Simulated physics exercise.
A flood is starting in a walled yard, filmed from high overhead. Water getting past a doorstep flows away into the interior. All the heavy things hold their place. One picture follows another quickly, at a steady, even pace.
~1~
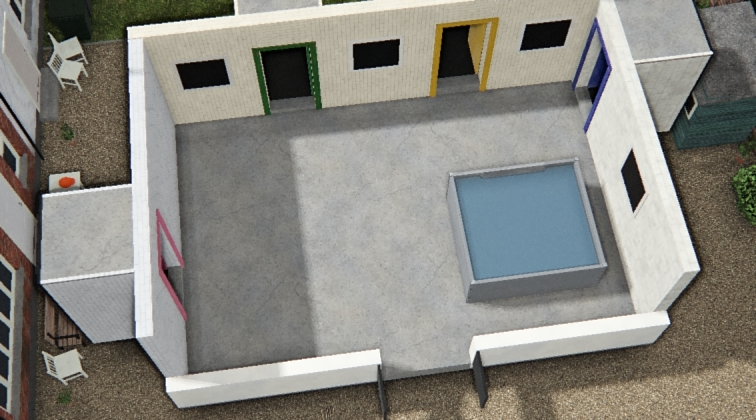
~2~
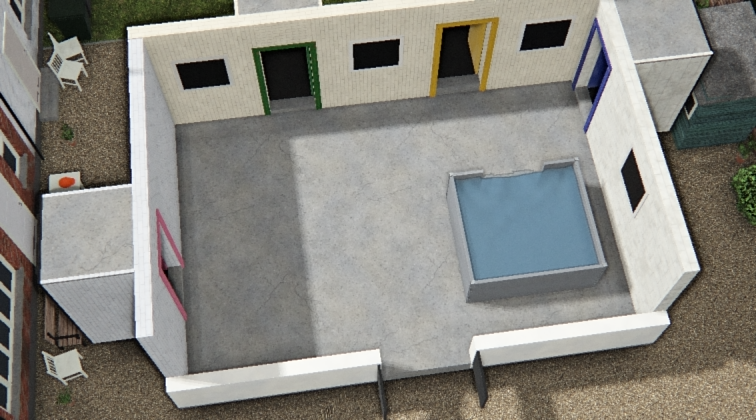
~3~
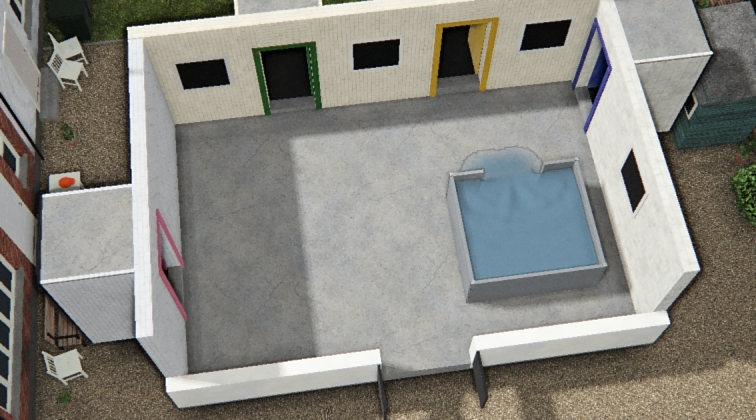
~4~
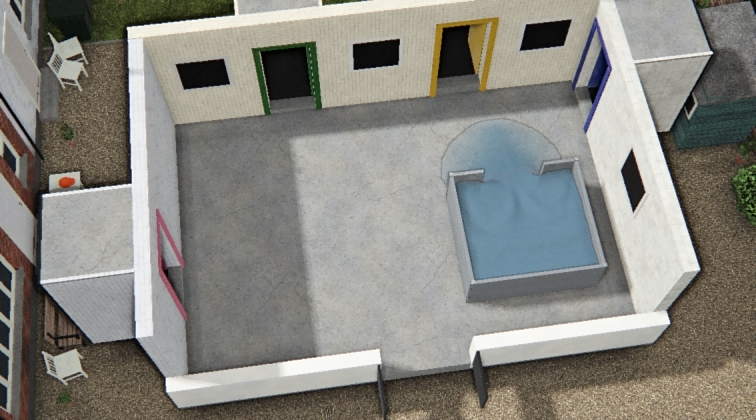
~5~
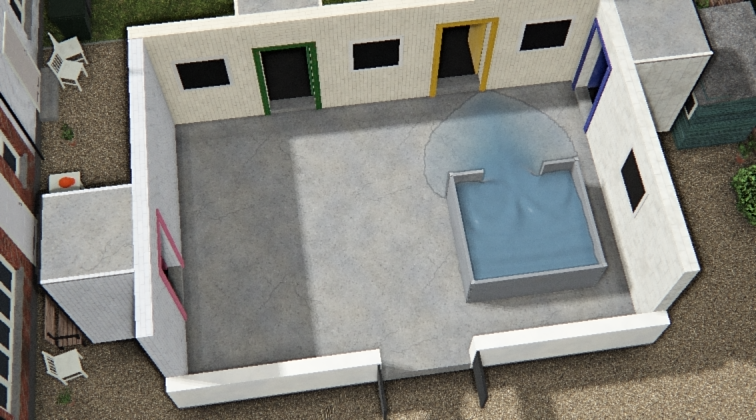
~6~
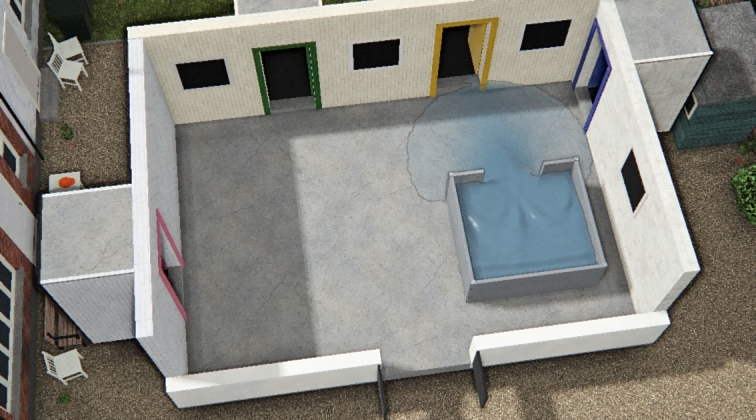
In this clip, a square tank of still blue water in a walled yard opens on its far side, and water pours through the gap, spreading in a widening rounded sheet across the grey floor toward the back wall and leftward.
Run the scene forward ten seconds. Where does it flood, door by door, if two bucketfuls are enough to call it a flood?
At the pink door it does not flood; at the green door it does not flood; at the yellow door it floods; at the blue door it floods.
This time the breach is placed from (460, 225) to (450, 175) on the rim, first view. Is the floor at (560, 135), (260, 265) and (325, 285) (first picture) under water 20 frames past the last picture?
One after the other: Dry, wet, covered.
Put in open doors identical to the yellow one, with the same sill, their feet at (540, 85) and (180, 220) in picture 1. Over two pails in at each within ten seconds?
The first door comes in higher, while the second comes in lower.
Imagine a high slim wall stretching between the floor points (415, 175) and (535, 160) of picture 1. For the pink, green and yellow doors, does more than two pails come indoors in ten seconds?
Here's how it goes: The pink one remains below, the green one remains below, the yellow one remains below.
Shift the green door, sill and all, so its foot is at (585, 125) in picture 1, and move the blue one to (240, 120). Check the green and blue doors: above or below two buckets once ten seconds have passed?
Looking at it, green door tops the limit, and blue door fails to reach the limit.
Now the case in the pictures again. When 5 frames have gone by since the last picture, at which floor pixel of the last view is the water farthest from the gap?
Somewhere close to (349, 108).
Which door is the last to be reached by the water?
That would be the door marked pink.
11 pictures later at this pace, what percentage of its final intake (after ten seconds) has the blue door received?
It comes to around 20 percent of the ten-second total.
A moment on, water covers 20 % of the floor; the pink door not reached, the green door not reached, the yellow door over two buckets in, the blue door under two buckets in.
Next, water covers 25 % of the floor; the pink door not reached, the green door wet at the sill, nothing in, the yellow door far over two buckets in, the blue door far over two buckets in.
Then, water covers 55 % of the floor; the pink door not reached, the green door wet at the sill, nothing in, the yellow door far over two buckets in, the blue door far over two buckets in.
Later, water covers 85 % of the floor; the pink door wet at the sill, nothing in, the green door wet at the sill, nothing in, the yellow door far over two buckets in, the blue door far over two buckets in.
In the end, water covers 95 % of the floor; the pink door wet at the sill, nothing in, the green door wet at the sill, nothing in, the yellow door far over two buckets in, the blue door far over two buckets in.
